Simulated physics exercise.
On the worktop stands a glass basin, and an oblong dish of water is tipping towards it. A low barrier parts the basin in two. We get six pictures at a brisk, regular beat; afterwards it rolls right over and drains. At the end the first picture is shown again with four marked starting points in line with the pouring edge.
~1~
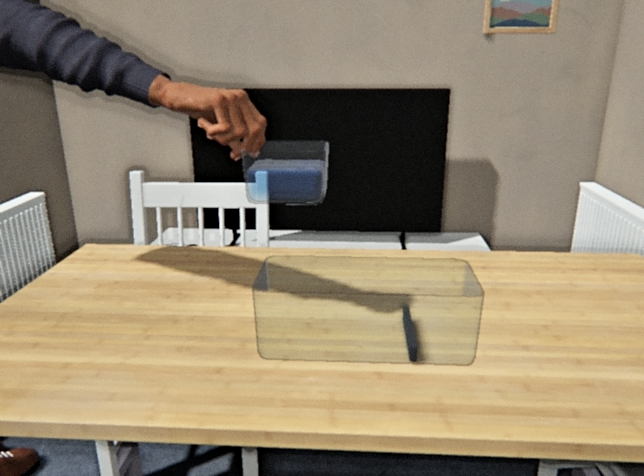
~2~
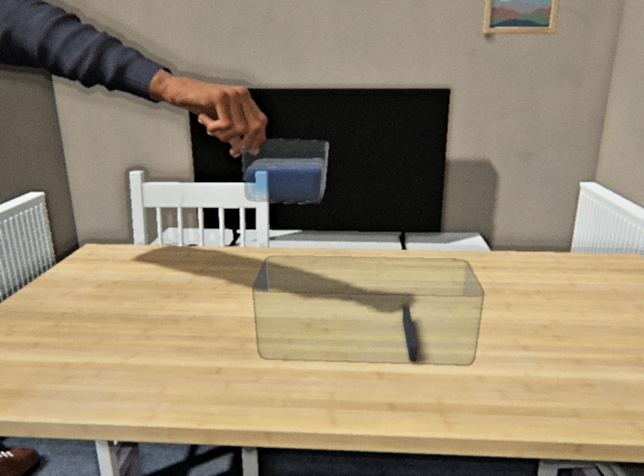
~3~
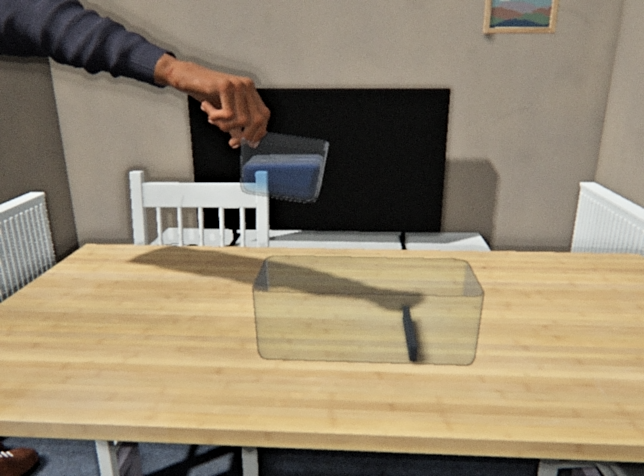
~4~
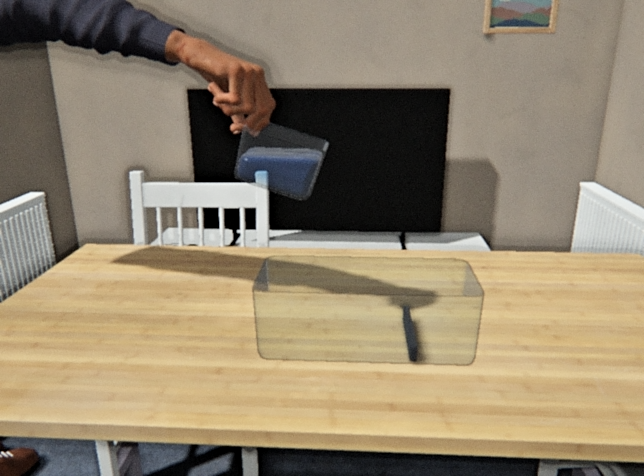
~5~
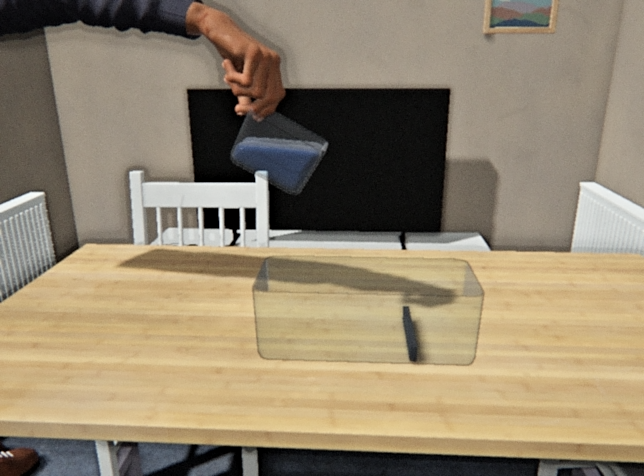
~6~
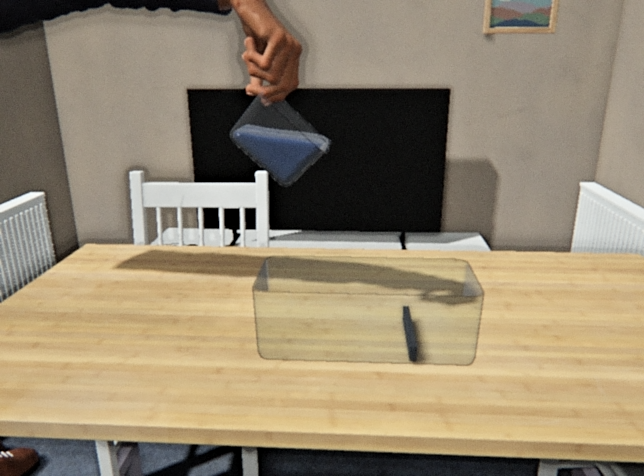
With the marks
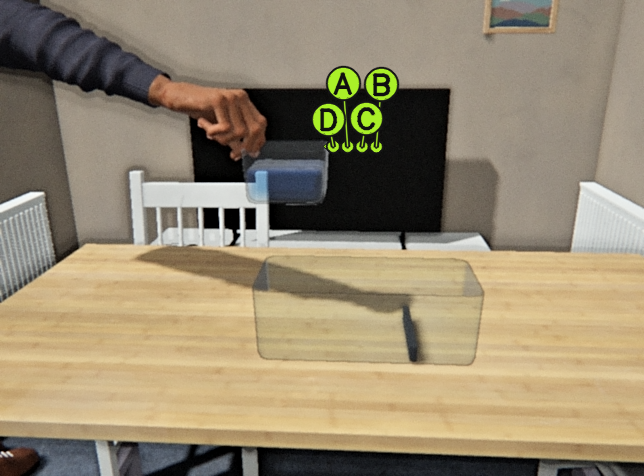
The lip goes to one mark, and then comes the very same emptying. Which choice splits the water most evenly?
It is D.
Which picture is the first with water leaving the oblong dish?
In picture 6.
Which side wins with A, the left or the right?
More ends on the right.
On the marked copy, A at (347, 146); B at (376, 146); C at (361, 146); D at (333, 146).
If A is chosen, about 29 % ends left of the wall and 67 % right of it; 4 % is lost outside.
If B is chosen, about 36 % ends left of the wall and 61 % right of it; 3 % is lost outside.
If C is chosen, about 26 % ends left of the wall and 70 % right of it; 4 % is lost outside.
If D is chosen, about 53 % ends left of the wall and 44 % right of it; 3 % is lost outside.
